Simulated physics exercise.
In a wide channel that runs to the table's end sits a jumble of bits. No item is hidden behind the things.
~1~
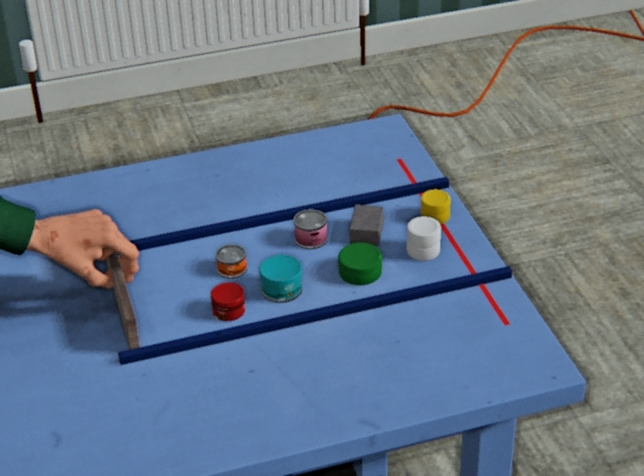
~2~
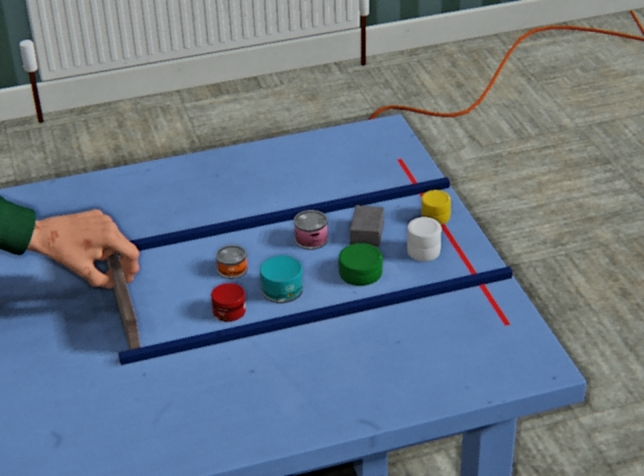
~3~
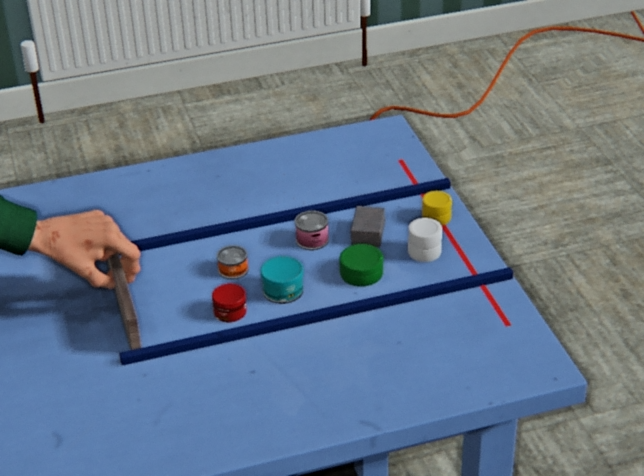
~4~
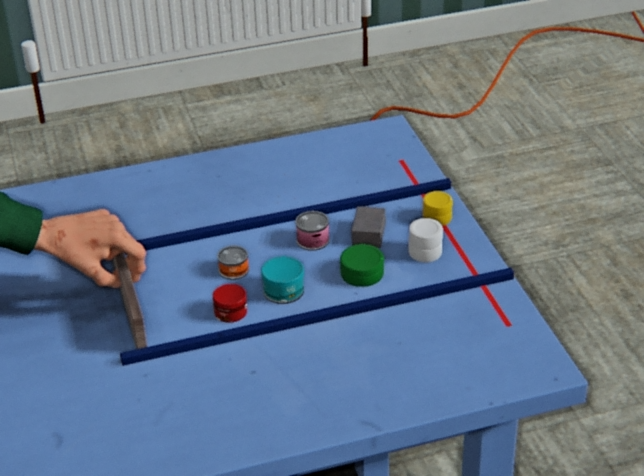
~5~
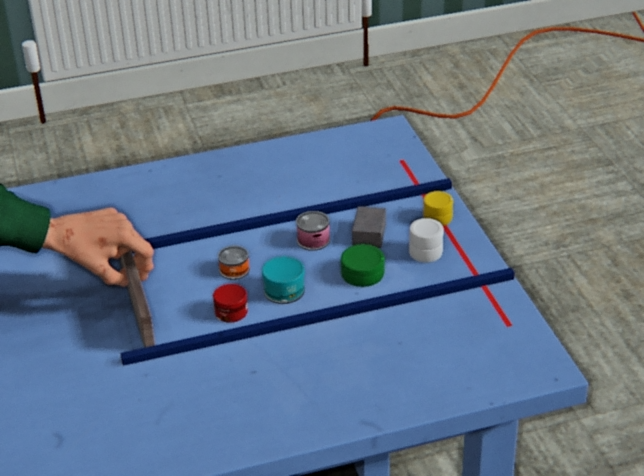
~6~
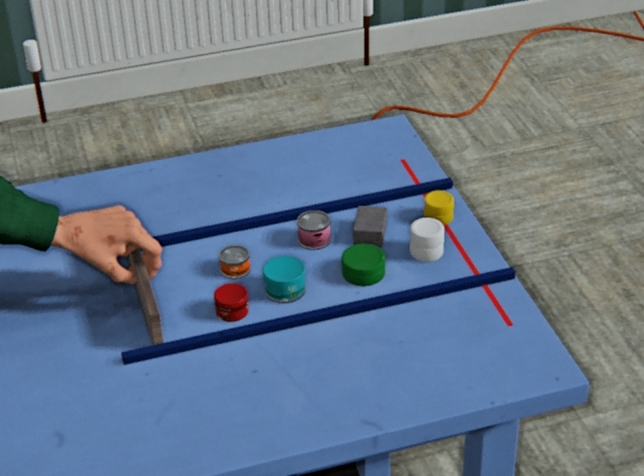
On a blue table, a hand slides a board slightly right toward several small objects.
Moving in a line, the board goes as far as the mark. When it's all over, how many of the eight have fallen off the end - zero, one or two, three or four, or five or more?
Three or four have fallen off.
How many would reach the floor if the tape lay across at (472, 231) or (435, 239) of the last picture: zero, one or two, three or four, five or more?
5 or more; just one or two.
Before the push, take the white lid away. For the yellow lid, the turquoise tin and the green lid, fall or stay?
Yellow lid gone, turquoise tin safe, green lid gone.
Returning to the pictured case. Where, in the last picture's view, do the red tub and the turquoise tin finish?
For the red tub it's (488, 256), and for the turquoise tin it's (476, 230).
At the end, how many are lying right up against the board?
It's 4.
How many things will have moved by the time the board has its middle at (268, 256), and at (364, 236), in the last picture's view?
So far 3, and 7 at the second.
Early on, none off yet; yellow lid at rest near (439, 209); white lid at rest near (427, 240); grey block at rest near (370, 226).
A while later, none off yet; yellow lid travelled about its own width near (457, 206); white lid travelled about its own width near (454, 229); grey block travelled about its own width near (430, 214).
Finally, the number that fall off is three or four; lost, green lid, grey block, white lid and yellow lid.
